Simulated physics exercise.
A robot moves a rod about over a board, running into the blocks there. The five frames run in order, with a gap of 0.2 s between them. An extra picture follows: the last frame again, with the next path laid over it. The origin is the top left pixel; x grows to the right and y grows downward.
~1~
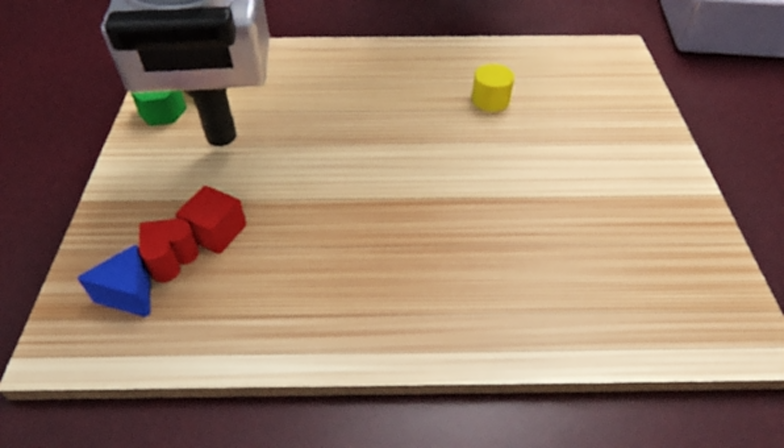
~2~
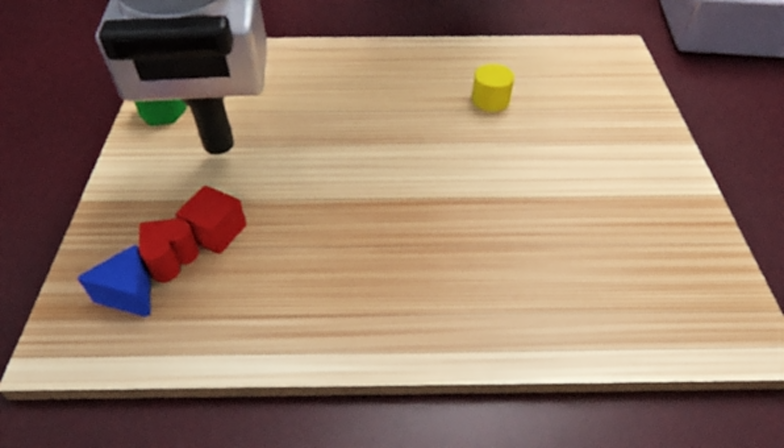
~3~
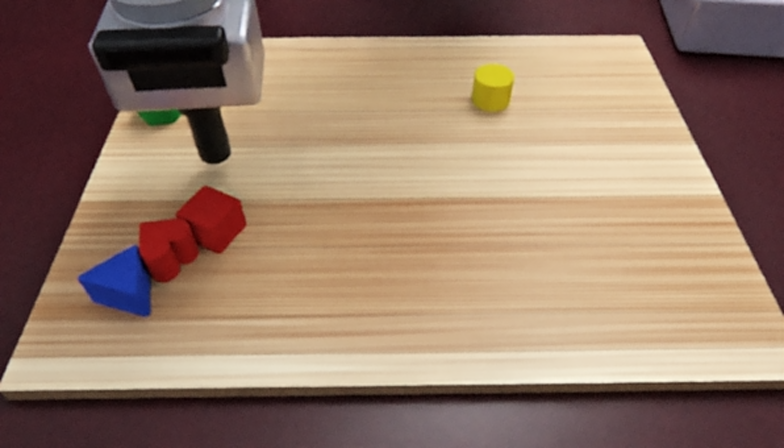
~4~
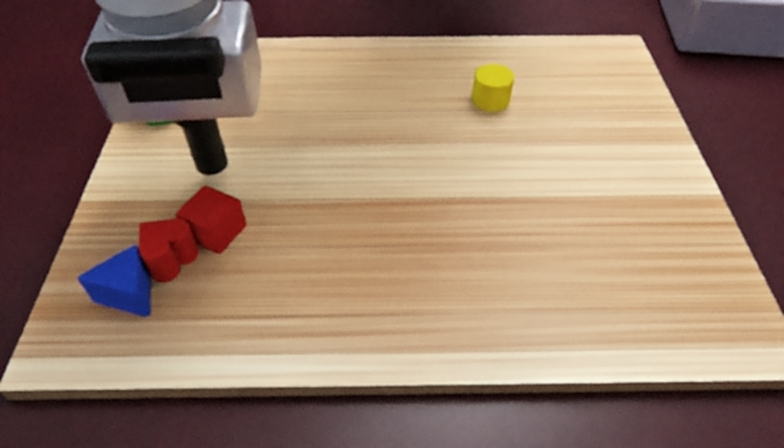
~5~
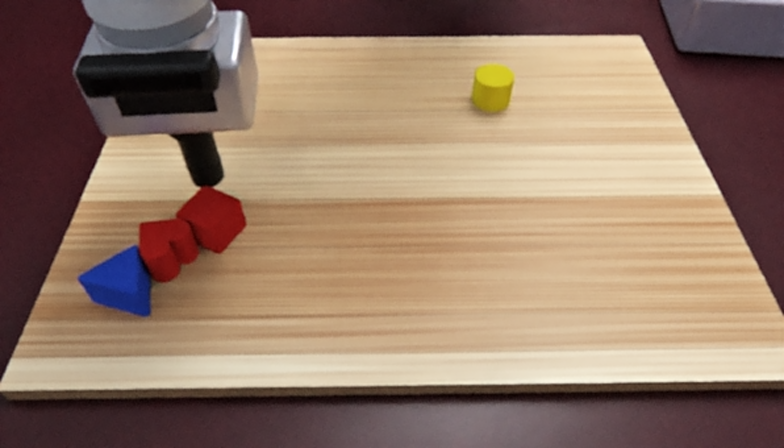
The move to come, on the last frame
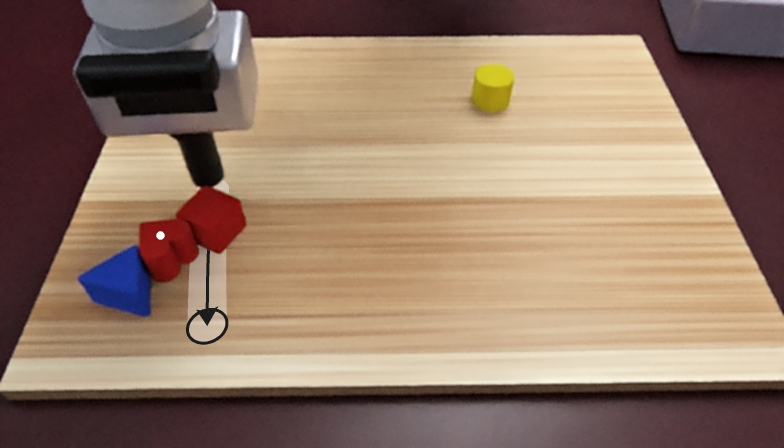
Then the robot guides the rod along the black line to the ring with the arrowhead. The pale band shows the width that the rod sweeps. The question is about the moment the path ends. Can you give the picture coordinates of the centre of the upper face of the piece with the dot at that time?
Top centre: (155, 268).
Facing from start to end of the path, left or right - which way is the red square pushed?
Left.
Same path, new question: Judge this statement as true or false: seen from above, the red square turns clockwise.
False.
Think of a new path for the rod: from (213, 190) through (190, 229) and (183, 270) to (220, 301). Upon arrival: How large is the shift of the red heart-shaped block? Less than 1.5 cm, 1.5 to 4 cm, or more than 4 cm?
More than 4 cm.
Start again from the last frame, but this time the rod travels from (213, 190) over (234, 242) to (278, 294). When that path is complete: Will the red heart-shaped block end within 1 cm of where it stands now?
In short: No.
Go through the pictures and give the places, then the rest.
In the first picture, tip of the rod at (222, 138), middles of tops, blue triangular block at (116, 271), red heart-shaped block at (160, 235), red square at (208, 206).
In the second picture, rod at (219, 146), nothing pushed.
In the third picture, rod at (216, 155), nothing pushed.
In the fourth picture, rod at (212, 166), nothing pushed.
In the fifth picture, rod at (208, 178), blue triangular block at (116, 271), red heart-shaped block at (160, 235), red square at (208, 206).
The line goes straight from (213, 190) to (207, 326); the dot is on the red heart-shaped block.
What follows on the original path. One third of the way, rod at (205, 218); blue triangular block at (111, 272); red heart-shaped block at (163, 252), turned 55° clockwise; red square at (221, 236), turned 30° anticlockwise.
Two thirds of the way, rod at (203, 263); blue triangular block at (104, 274), turned 15° anticlockwise; red heart-shaped block at (156, 264), turned 85° clockwise; red square at (239, 263), turned 90° anticlockwise.
At the end, rod at (202, 314); blue triangular block at (103, 274), turned 15° anticlockwise; red heart-shaped block at (155, 268), turned 95° clockwise; red square at (246, 273), turned 125° anticlockwise.
